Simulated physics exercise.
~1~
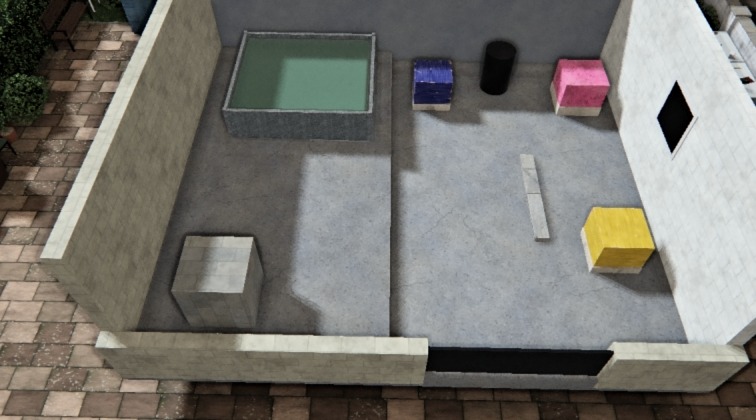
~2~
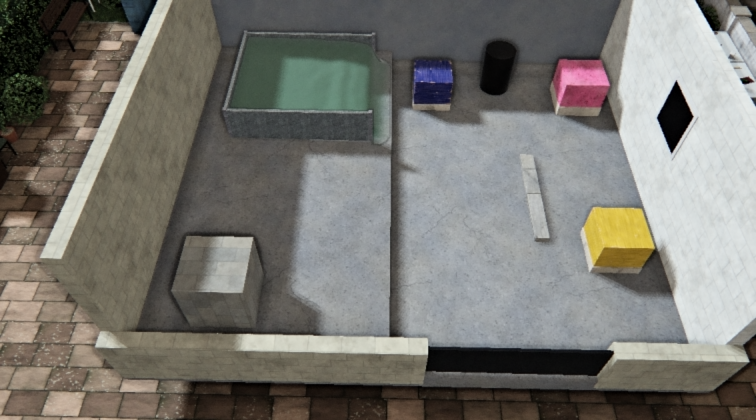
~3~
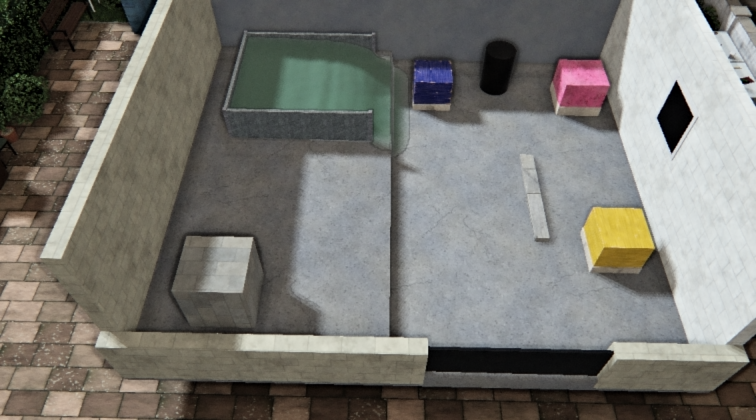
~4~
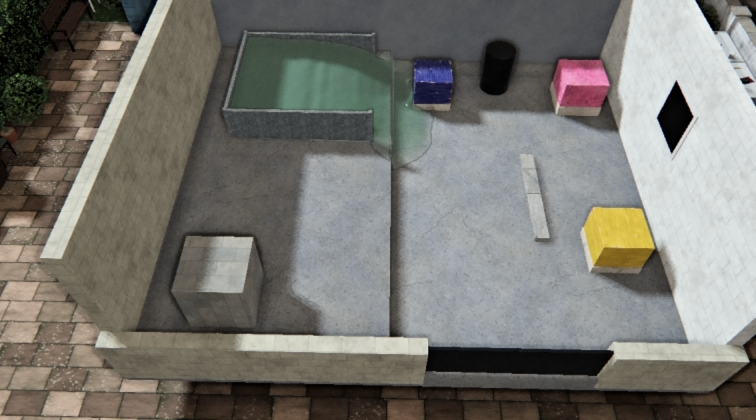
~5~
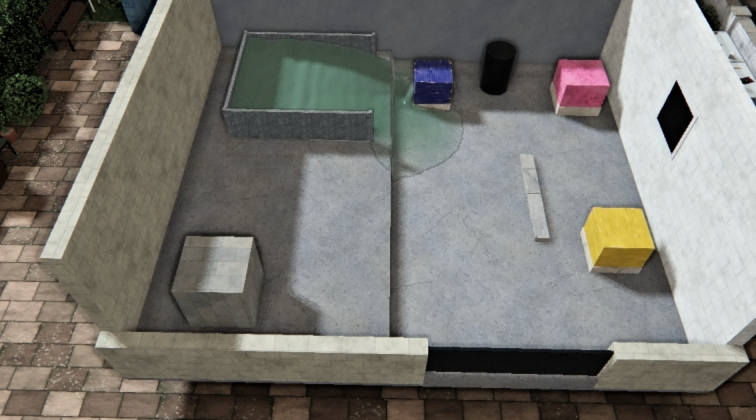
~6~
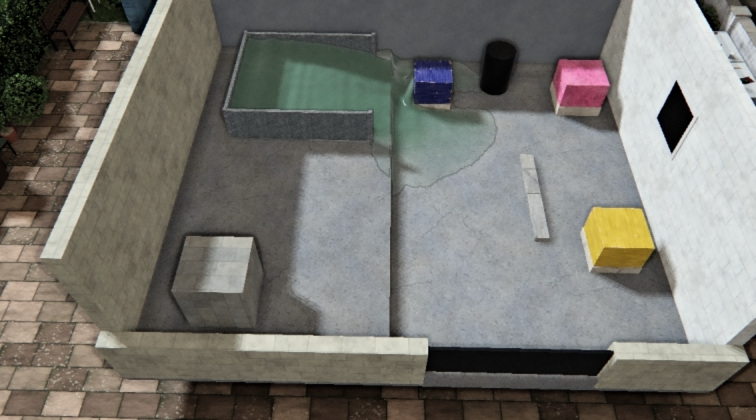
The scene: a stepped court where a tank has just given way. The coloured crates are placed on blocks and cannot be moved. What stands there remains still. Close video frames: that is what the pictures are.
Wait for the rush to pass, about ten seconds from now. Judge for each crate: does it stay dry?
As for the yellow crate it's moistened by the water; as for the pink crate it's moistened by the water; as for the blue crate it's moistened by the water.
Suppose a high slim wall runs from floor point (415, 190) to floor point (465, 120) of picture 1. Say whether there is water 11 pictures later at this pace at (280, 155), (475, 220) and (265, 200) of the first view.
One after the other: No water, not flooded, dry.
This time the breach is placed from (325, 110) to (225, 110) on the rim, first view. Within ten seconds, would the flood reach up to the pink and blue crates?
The pink one is untouched; the blue one is untouched.
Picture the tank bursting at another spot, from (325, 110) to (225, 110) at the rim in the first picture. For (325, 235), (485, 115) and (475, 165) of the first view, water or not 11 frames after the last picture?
Drenched; spared; spared.
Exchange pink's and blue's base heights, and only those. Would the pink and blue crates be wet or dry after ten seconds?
The pink crate gets flooded, and the blue crate gets flooded.
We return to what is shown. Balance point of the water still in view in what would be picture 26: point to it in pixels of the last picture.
About (465, 137).
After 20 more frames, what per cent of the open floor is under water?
About 55 in a hundred.
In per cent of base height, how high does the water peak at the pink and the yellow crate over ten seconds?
The first comes to 140 per cent and the second to 150 per cent.
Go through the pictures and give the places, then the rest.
Still water in the tank at (304, 73), in the first frame.
The front is at (377, 60), out from the gap at (371, 89), in the second frame.
Water pours out at (371, 91) and has run to (390, 146), in the third frame.
The front is at (405, 60), out from the gap at (371, 92), in the fourth frame.
Water pours out at (371, 92) and has run to a hidden place, in the fifth frame.
The front is at (489, 141), out from the gap at (371, 92), in the sixth frame.
A moment on, water covers 25 % of the floor; the yellow crate not reached, the pink crate water round its plinth, the blue crate water round its plinth.
Next, water covers 40 % of the floor; the yellow crate water round its plinth, the pink crate water round its plinth, the blue crate water round its plinth.
Then, water covers 55 % of the floor; the yellow crate water round its plinth, the pink crate water round its plinth, the blue crate water round its plinth.
Later, water covers 60 % of the floor; the yellow crate water round its plinth, the pink crate water round its plinth, the blue crate water round its plinth.
In the end, water covers 60 % of the floor; the yellow crate was topped, the pink crate was topped, the blue crate was topped.
